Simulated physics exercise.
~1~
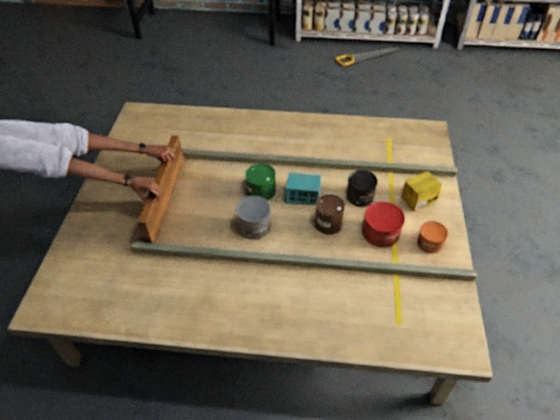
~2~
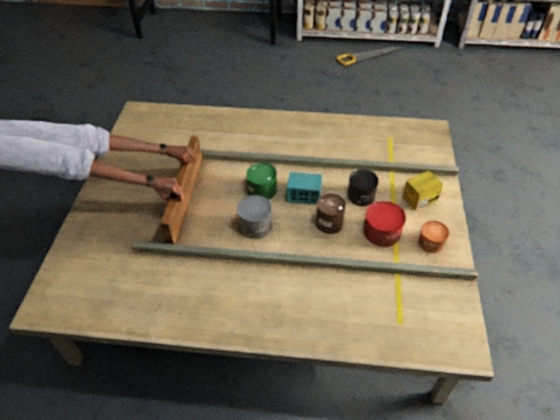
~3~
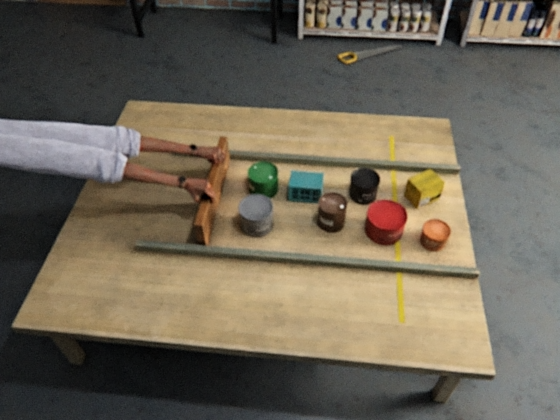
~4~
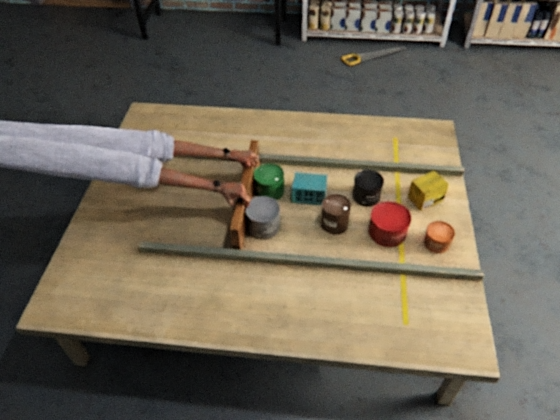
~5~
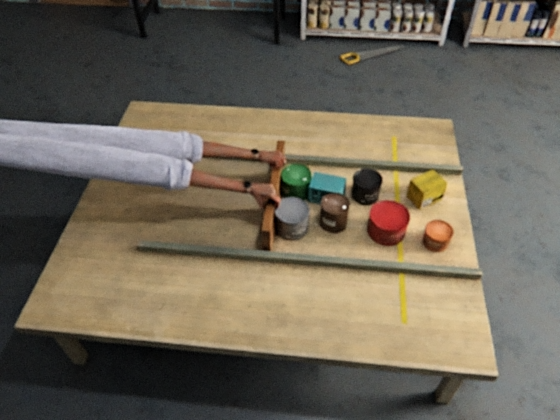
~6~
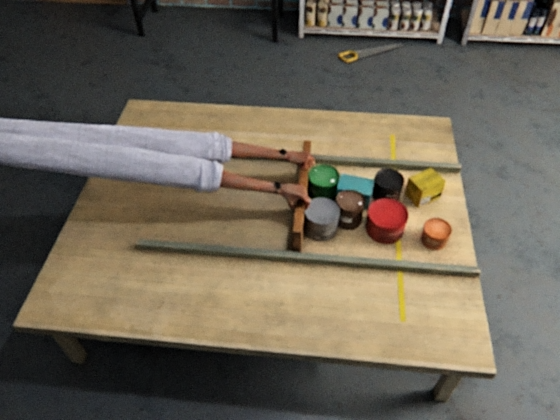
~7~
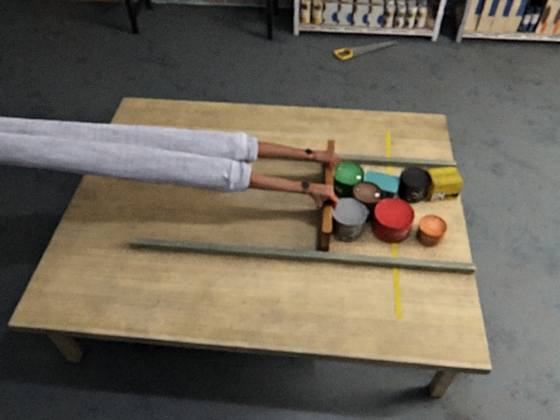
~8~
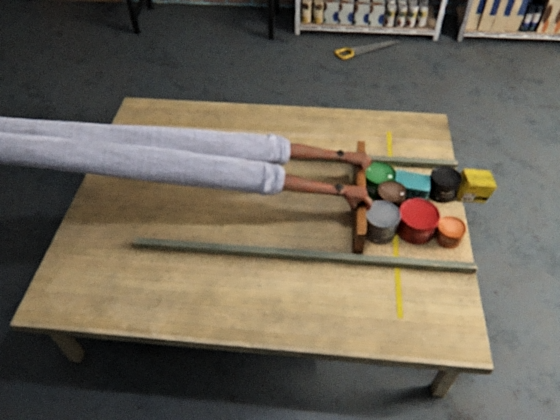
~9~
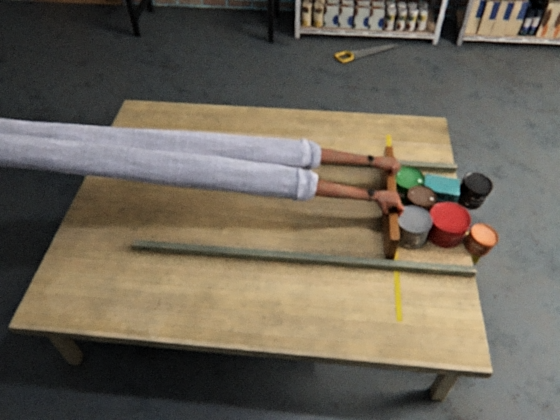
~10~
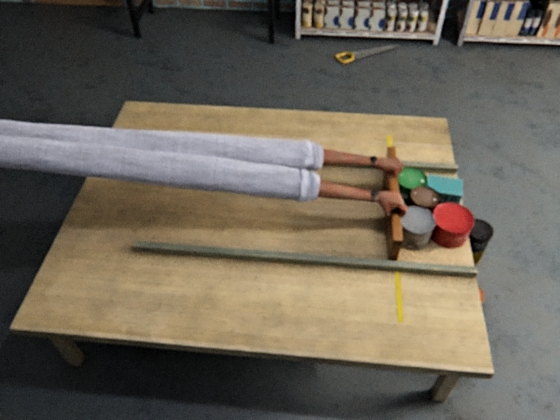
Two hands slide a plank right to the yellow tape, pushing three containers off the table.
